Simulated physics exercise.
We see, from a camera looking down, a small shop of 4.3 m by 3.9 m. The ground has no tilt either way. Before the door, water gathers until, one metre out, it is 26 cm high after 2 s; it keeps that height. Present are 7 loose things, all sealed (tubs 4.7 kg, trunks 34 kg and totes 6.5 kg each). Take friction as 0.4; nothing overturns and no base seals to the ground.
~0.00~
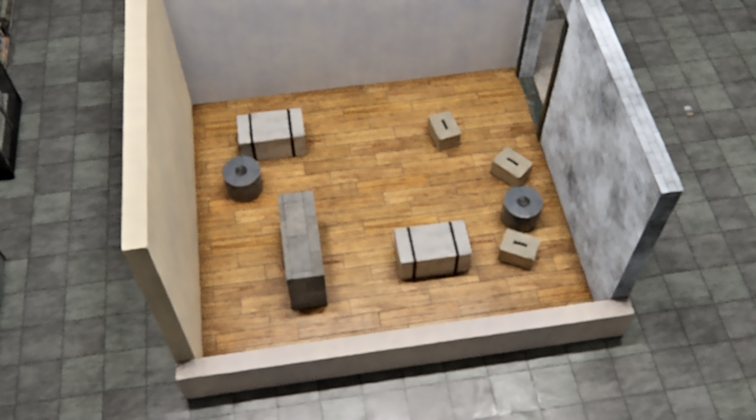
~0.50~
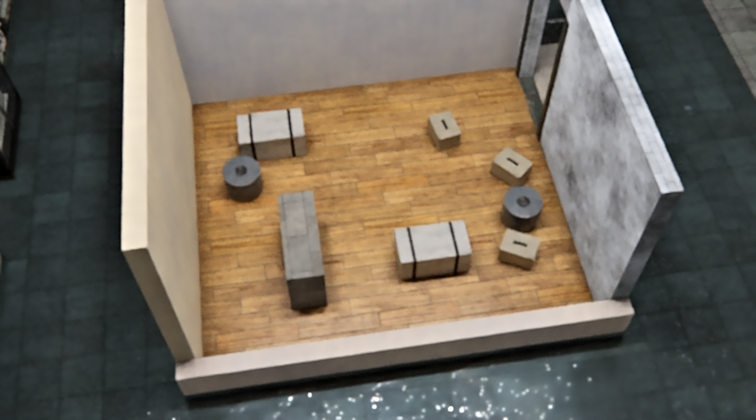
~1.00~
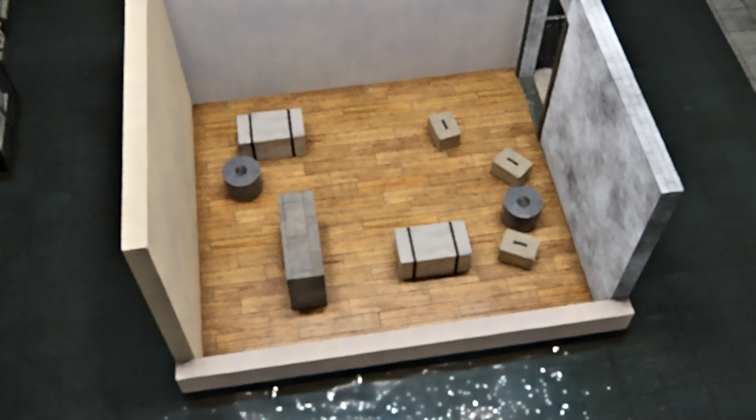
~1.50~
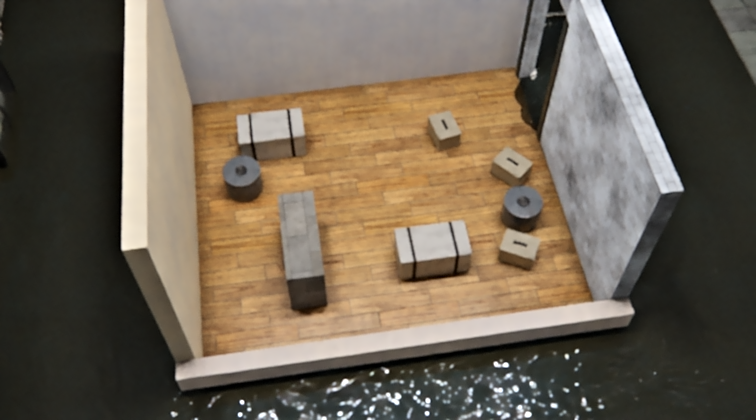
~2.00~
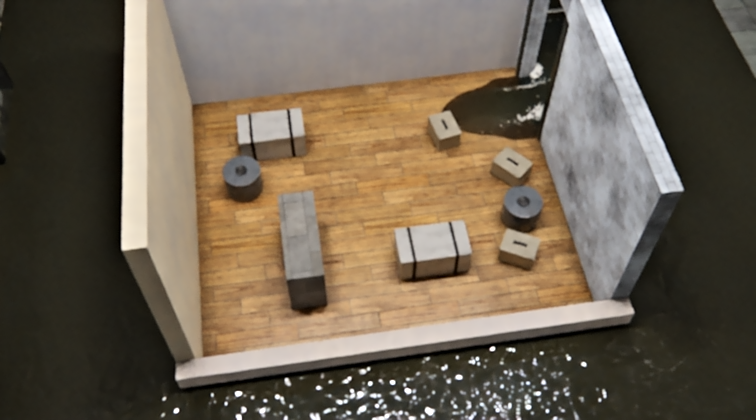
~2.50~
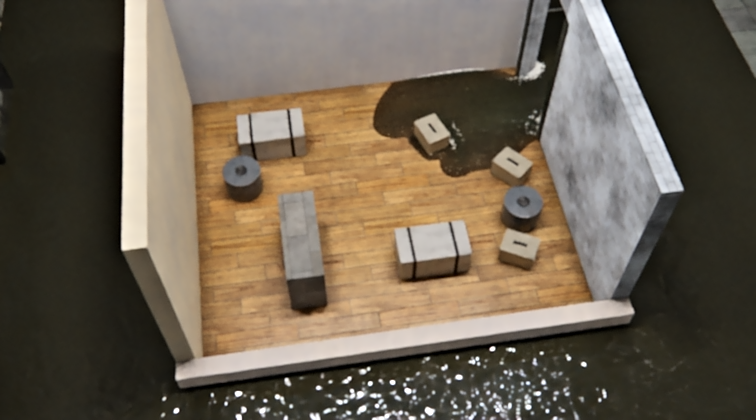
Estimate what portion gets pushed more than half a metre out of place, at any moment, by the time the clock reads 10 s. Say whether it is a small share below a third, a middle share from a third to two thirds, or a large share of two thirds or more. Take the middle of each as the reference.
A middle share, from a third to two thirds.
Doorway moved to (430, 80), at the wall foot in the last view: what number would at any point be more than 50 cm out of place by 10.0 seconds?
Count: 6.
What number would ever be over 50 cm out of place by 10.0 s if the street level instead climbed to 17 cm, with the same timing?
With that change, 2 of them.
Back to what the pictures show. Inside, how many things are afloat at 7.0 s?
Then: 3.
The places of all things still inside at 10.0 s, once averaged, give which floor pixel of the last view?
Close to pixel (473, 249).
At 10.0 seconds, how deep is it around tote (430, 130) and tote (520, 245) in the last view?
10 and 5 cm.
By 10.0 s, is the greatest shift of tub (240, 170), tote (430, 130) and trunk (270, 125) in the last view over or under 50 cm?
In turn: Above the mark, above the mark, above the mark.
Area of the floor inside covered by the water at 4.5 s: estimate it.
I'd put it close to 10.5 m2.
After 3.5 s 1 of 7 are over 50 cm from their spots; 0 afloat.
After 4.5 s 1 of 7 are over 50 cm from their spots; 0 afloat.
After 7.0 s 3 of 7 are over 50 cm from their spots; 3 afloat.
After 10.0 s 3 of 7 are over 50 cm from their spots, and 3 have been at some point; 5 afloat.
